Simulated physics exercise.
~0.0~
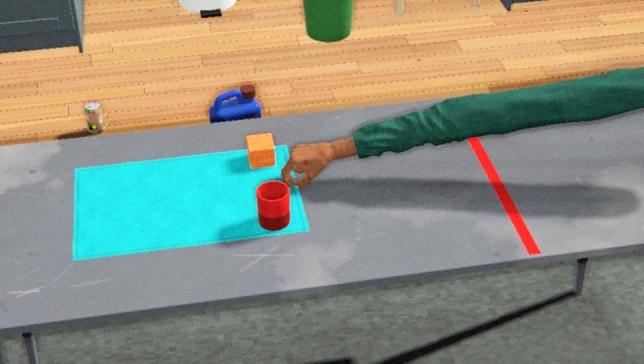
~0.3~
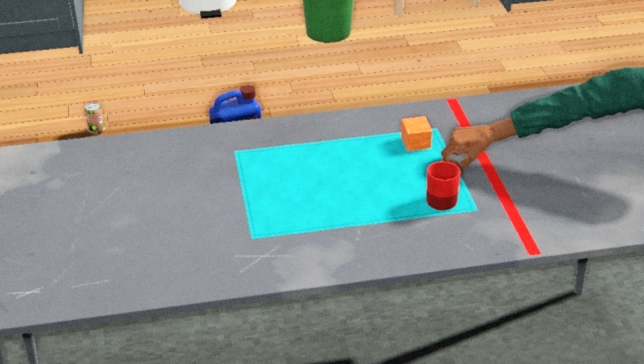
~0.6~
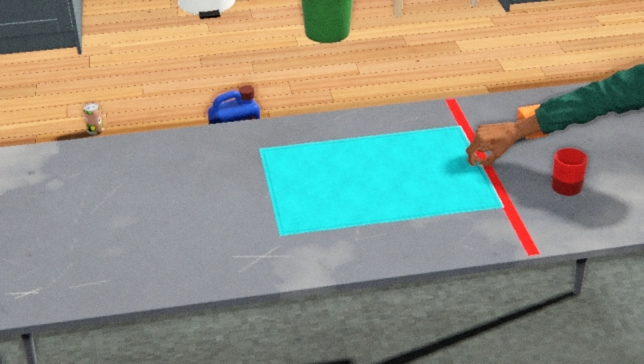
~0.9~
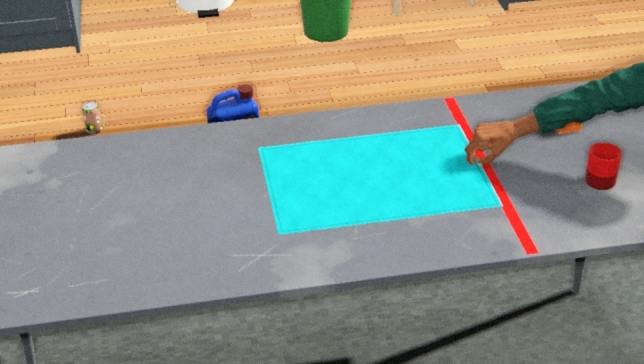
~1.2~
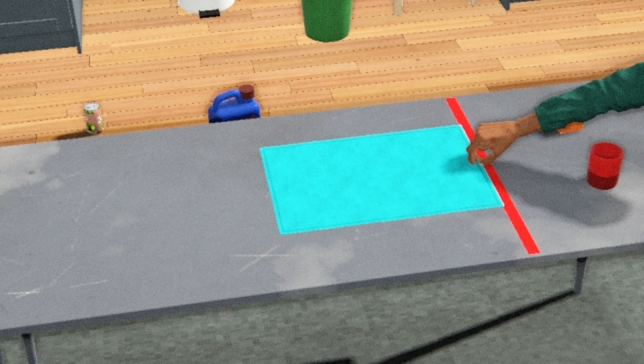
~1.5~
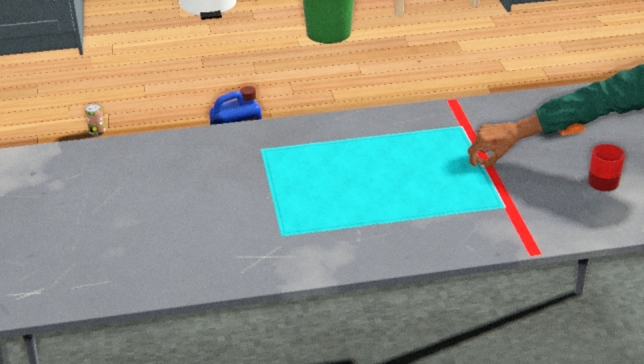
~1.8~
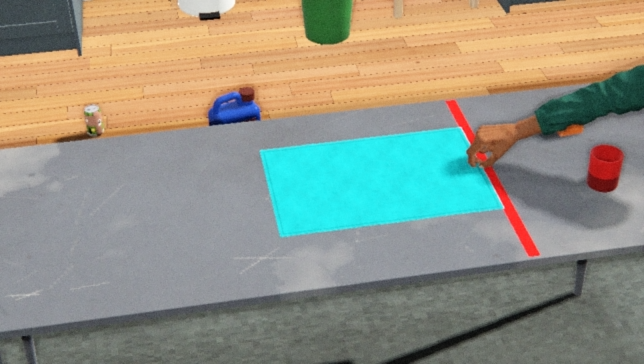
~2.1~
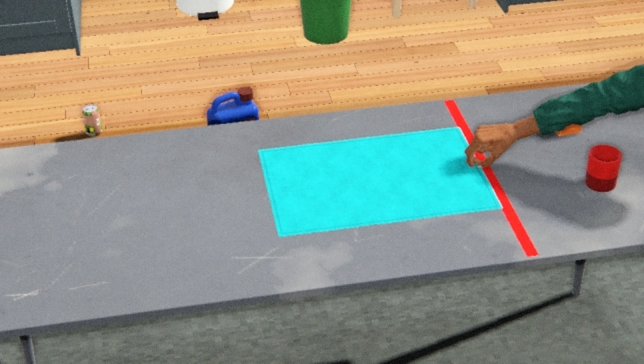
On a grey table above a wooden floor, an orange block and a red mug sit near the right end of a turquoise place mat, with a strip of red tape lying farther right. A hand in a green sleeve holds the mat's edge and draws it rightward, carrying both objects along. When the leading edge reaches the tape, the mat stops, but the block and mug slide forward off it. They travel a little farther across the bare tabletop. Both come to rest beyond the tape, the mug upright and the block partly hidden behind the arm, while the hand stays at the mat's edge.
